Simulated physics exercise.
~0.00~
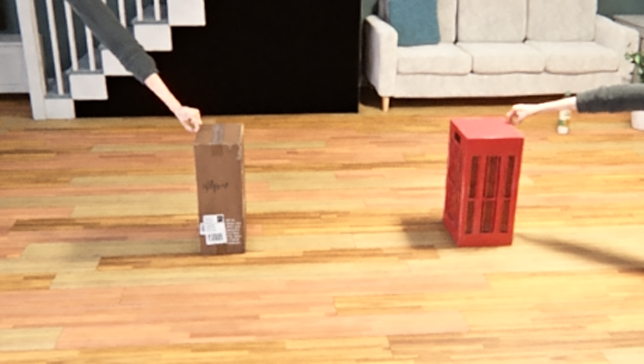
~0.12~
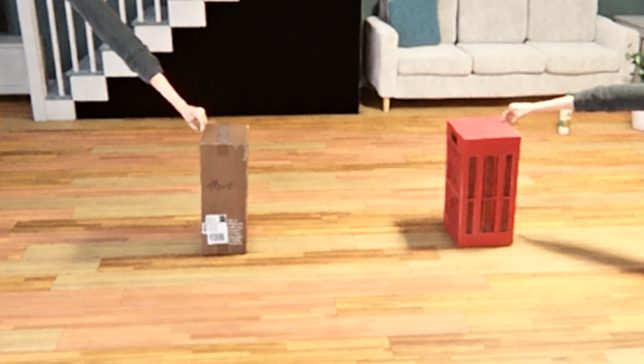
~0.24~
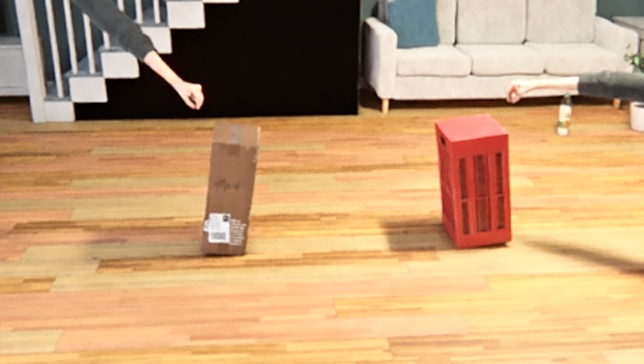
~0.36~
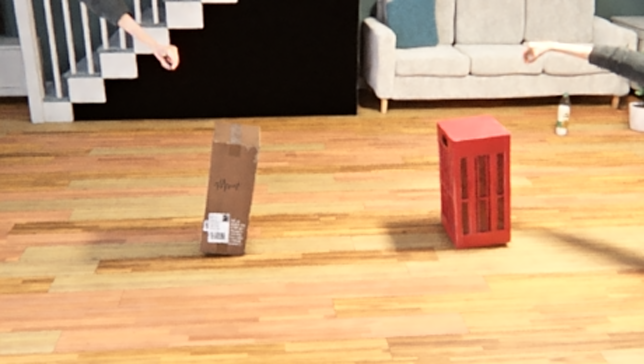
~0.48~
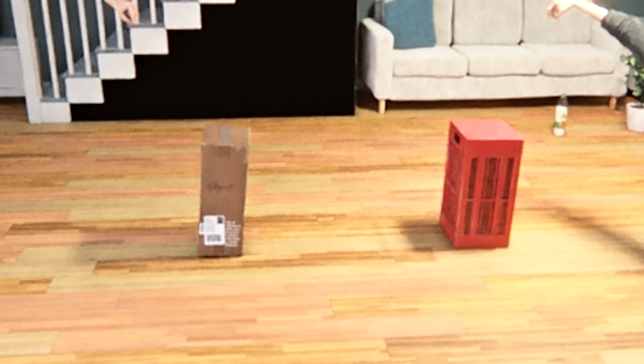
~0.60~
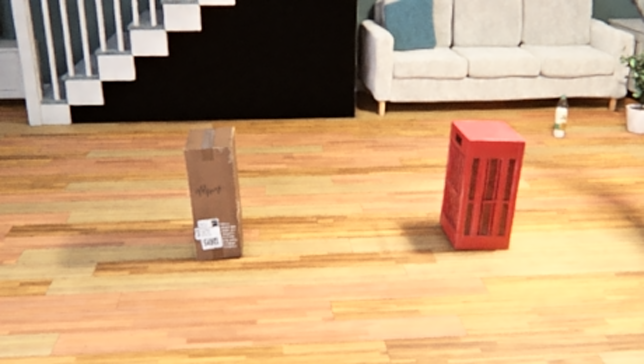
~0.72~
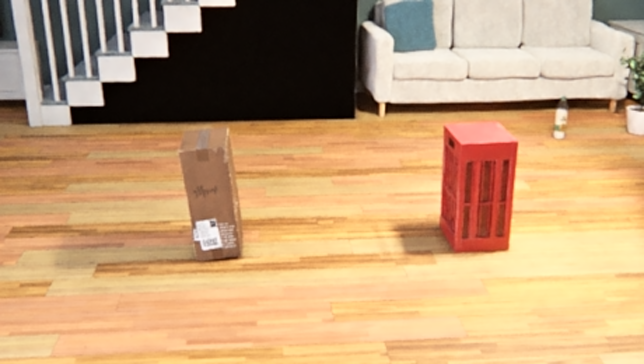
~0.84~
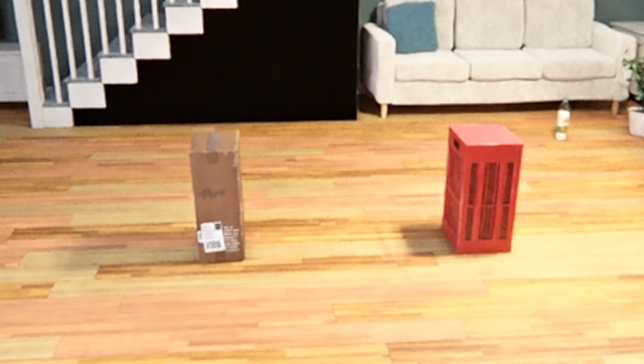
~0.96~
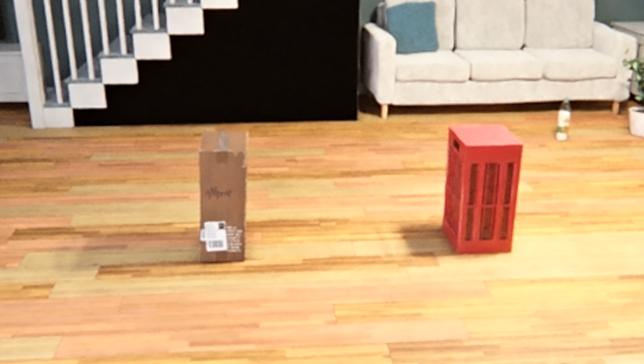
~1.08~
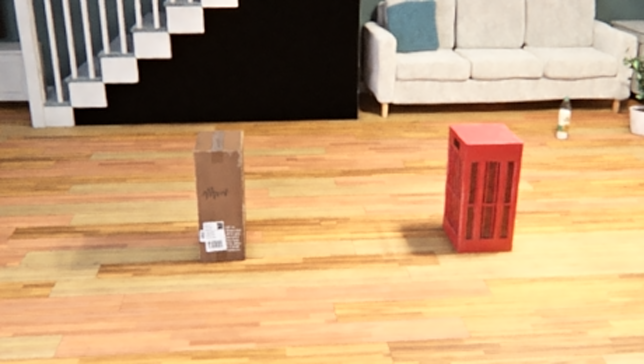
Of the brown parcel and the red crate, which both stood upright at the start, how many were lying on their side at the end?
None of them were lying down at the end. The brown parcel and the red crate both rocked and came back to standing upright.
